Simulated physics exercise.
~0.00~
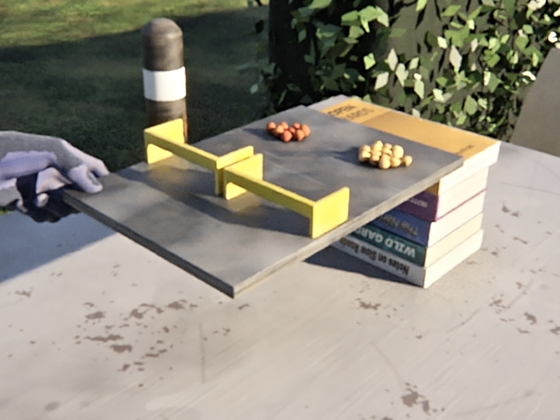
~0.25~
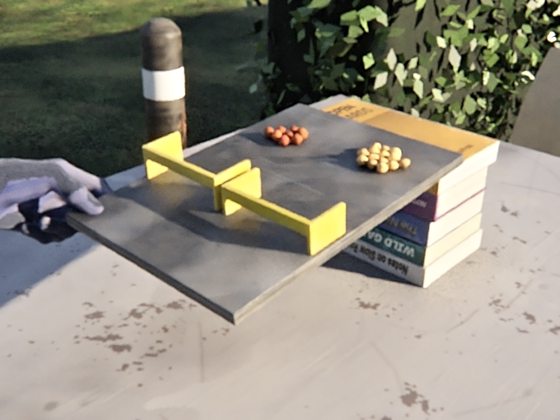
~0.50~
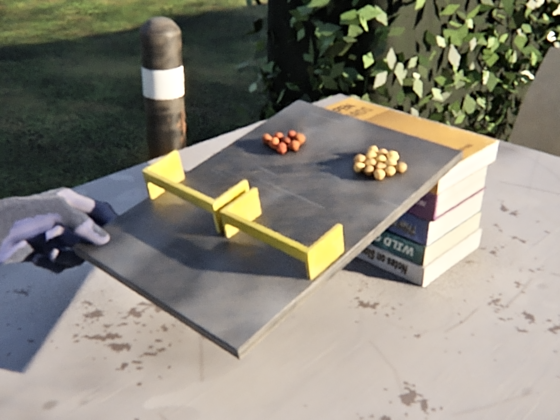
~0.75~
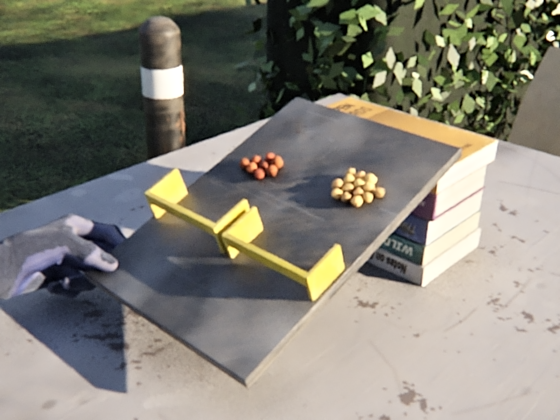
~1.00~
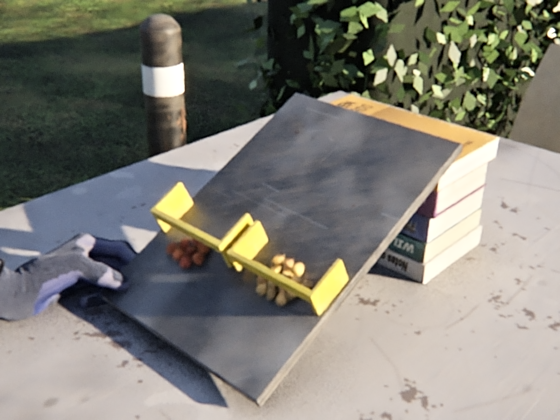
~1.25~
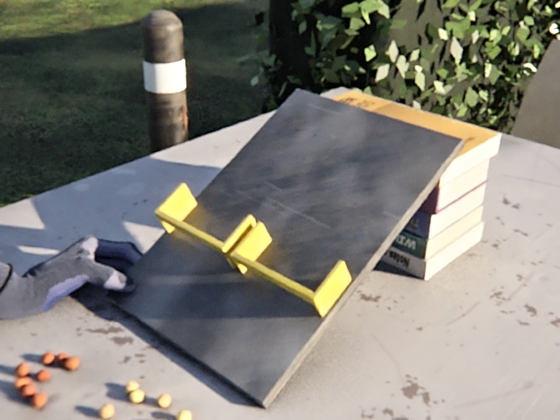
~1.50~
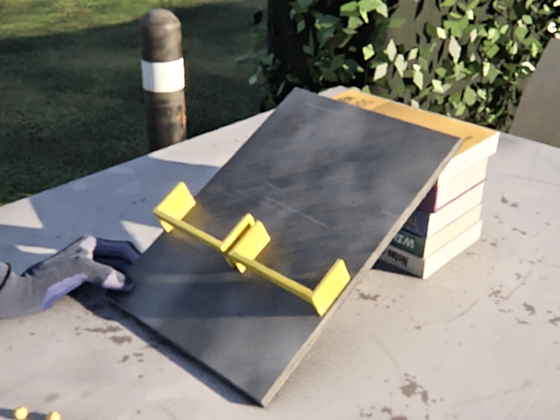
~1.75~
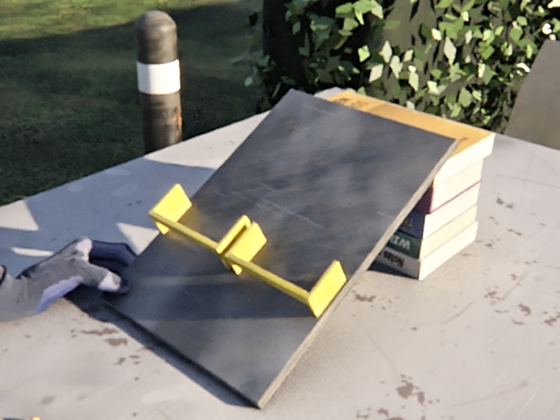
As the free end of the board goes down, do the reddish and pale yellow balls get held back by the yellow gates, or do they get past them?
Both clusters get past. The reddish balls and the pale yellow balls all go through the slots at their gates and roll off the low end of the board.
